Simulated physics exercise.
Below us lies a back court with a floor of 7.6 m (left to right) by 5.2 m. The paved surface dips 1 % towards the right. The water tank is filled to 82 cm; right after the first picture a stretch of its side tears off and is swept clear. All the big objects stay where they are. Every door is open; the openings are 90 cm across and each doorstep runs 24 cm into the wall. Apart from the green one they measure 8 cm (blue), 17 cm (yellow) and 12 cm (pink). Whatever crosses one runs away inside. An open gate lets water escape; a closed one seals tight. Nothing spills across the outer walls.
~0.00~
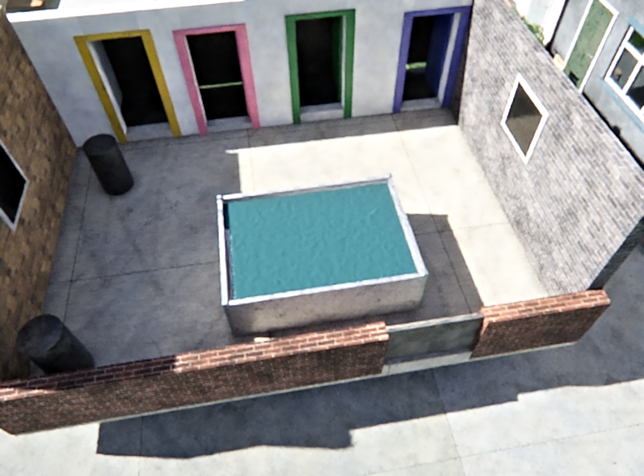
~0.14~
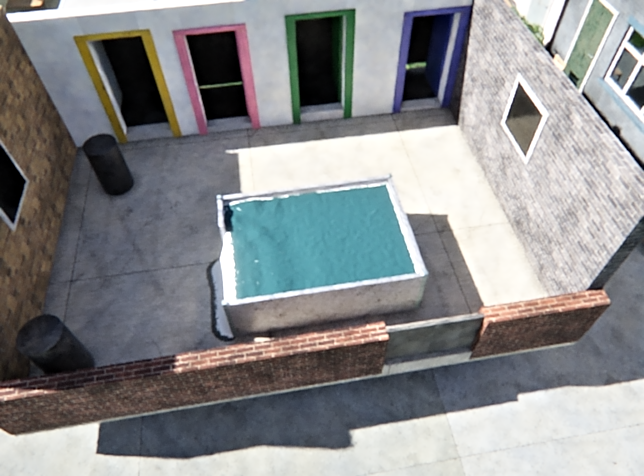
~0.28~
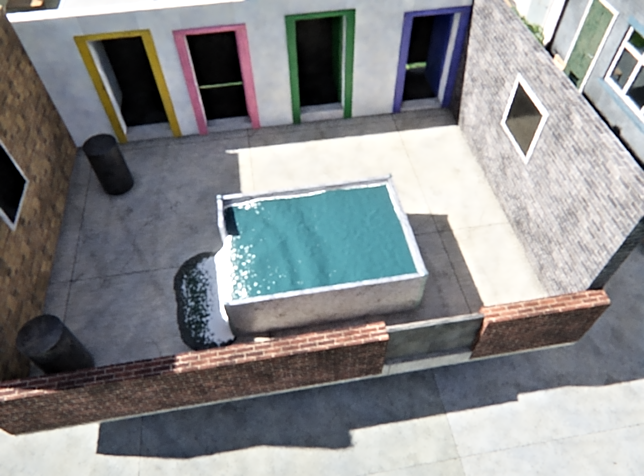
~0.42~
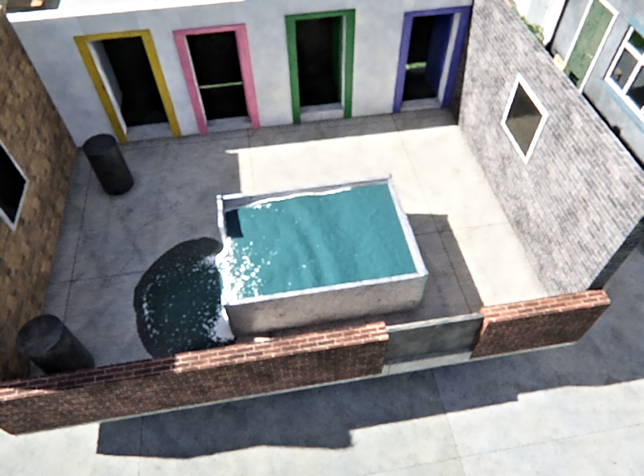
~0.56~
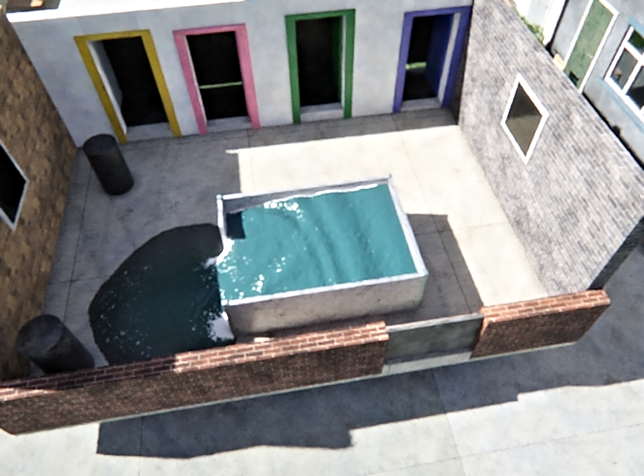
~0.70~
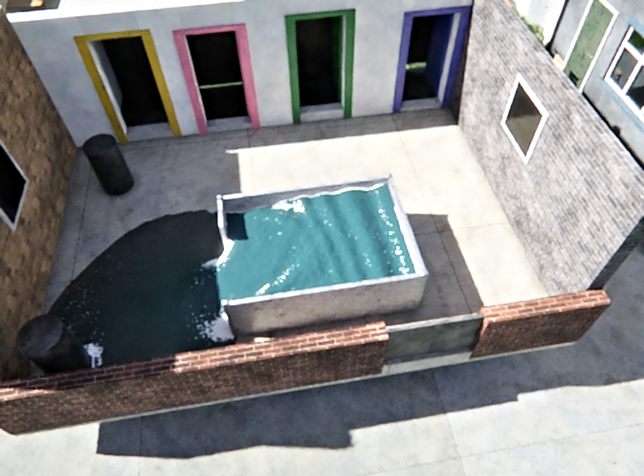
Teal water pouring from the left side of a raised tank and spreading in a dark pool across a walled courtyard floor.
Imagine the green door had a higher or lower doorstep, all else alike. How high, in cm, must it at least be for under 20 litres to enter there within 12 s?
It would have to be roughly 5.5 cm high.
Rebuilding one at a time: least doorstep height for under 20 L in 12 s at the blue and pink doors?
About 17 cm at blue and 13.5 cm at pink.
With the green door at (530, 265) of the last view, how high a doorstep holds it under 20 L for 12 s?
About 16 cm.
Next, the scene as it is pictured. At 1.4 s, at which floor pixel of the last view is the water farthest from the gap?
Near (66, 206).
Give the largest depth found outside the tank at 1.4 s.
Up to some 56 cm.
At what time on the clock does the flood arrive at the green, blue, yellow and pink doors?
Arrival: Green 4.5 s, blue 5.0 s, yellow 2.6 s, pink 3.2 s.
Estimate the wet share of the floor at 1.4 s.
Some 25 per cent of it.
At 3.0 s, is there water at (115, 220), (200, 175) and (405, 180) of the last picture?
In turn: Wet, not reached, not reached.
After 1.4 s water covers 25 % of the floor, deepest (56 cm) near (24, 406); it has not reached the green door.
After 3.0 s water covers 35 % of the floor, deepest (46 cm) near (77, 152); it has not reached the green door.
After 12.0 s water covers 95 % of the floor, deepest (20 cm) near (559, 322); 6 cm at the green door, 0 litres in over its 21 cm doorstep.
At the green door as built, the water arrived by 4.3 s and peaked near 11 cm at 5.4 s.
With a doorstep of 4.5 cm, 34 litres would have come in within the 12 s; with 6.5 cm, 12 litres. So under 20 litres takes about 5.5 cm.
